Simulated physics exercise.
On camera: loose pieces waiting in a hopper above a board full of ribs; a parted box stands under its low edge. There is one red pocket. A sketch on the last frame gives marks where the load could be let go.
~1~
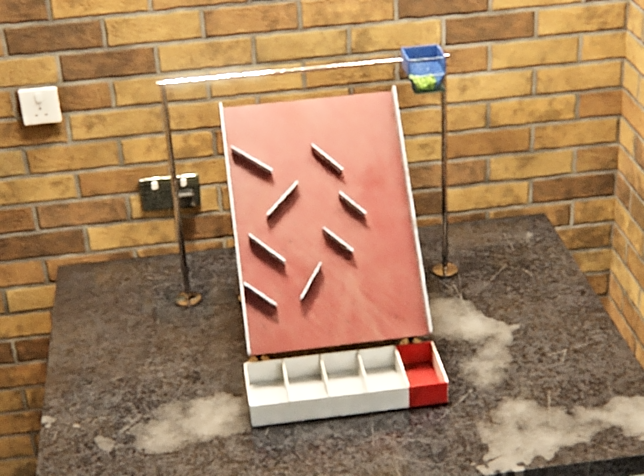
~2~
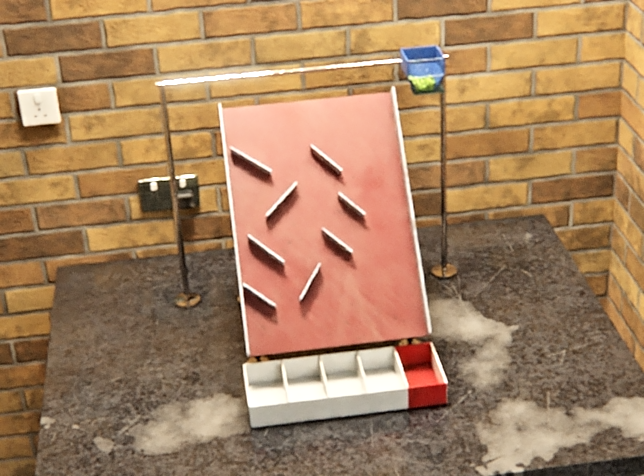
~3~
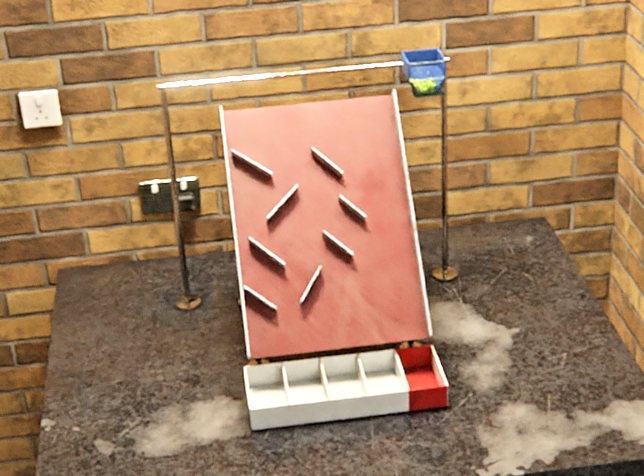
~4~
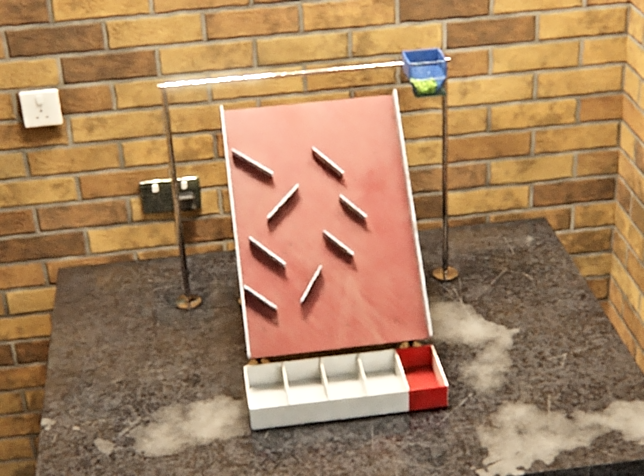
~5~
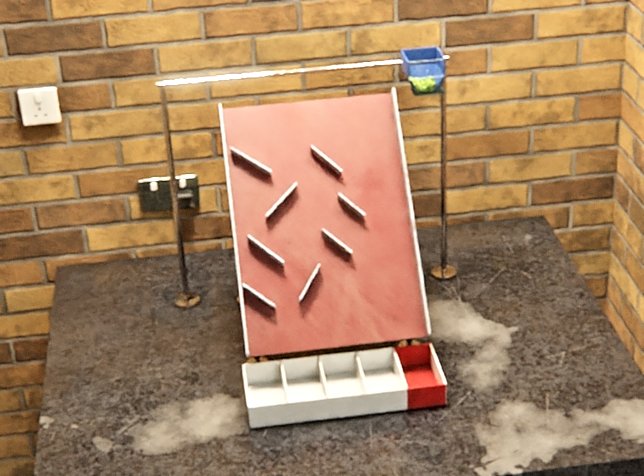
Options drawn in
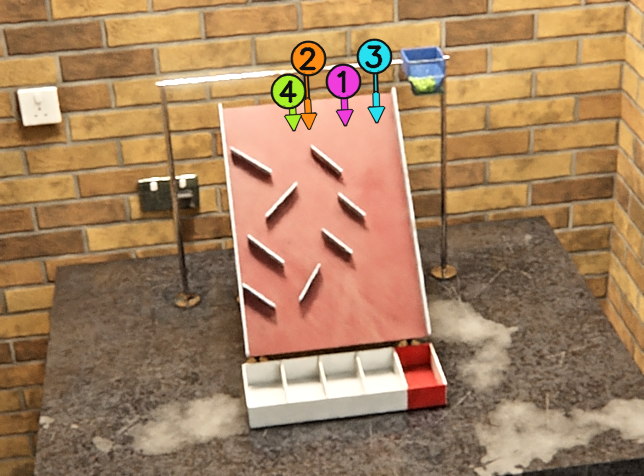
Nothing moves apart from a slight shake of the view, as a small blue hopper holding green pieces stays at the right of a rail above a sloping red board with eight ribs and a white box with one red pocket.
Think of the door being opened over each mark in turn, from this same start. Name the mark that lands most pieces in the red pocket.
It is 1.
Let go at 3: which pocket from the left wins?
The fifth.
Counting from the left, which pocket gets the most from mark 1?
It is the fifth one.
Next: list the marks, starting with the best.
1, 3, 2, 4.
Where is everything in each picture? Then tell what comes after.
Hopper (424, 81), dried peas, door shut, in the first picture.
Ribs (231, 147) to (271, 171), (311, 145) to (342, 170), (267, 215) to (297, 182), in the second picture.
Ribs (340, 195) to (366, 216), (249, 238) to (285, 264), (324, 231) to (353, 254), in the third picture.
Ribs (244, 285) to (277, 308), (301, 301) to (321, 265), in the fourth picture.
Red pocket (426, 395), number 5 of 5 from the left, in the fifth picture.
On the marked copy, mark 1 meets the board at (345, 119); mark 2 meets the board at (308, 123); mark 3 meets the board at (376, 116); mark 4 meets the board at (293, 124).
For mark 1, almost all in the red pocket, just a few in other pockets.
For mark 2, roughly half in the red pocket, roughly a third in other pockets, about a tenth outside the box.
For mark 3, the larger part in the red pocket, about a tenth in other pockets, about a tenth outside the box.
For mark 4, roughly a quarter in the red pocket, the larger part in other pockets, just a few outside the box.
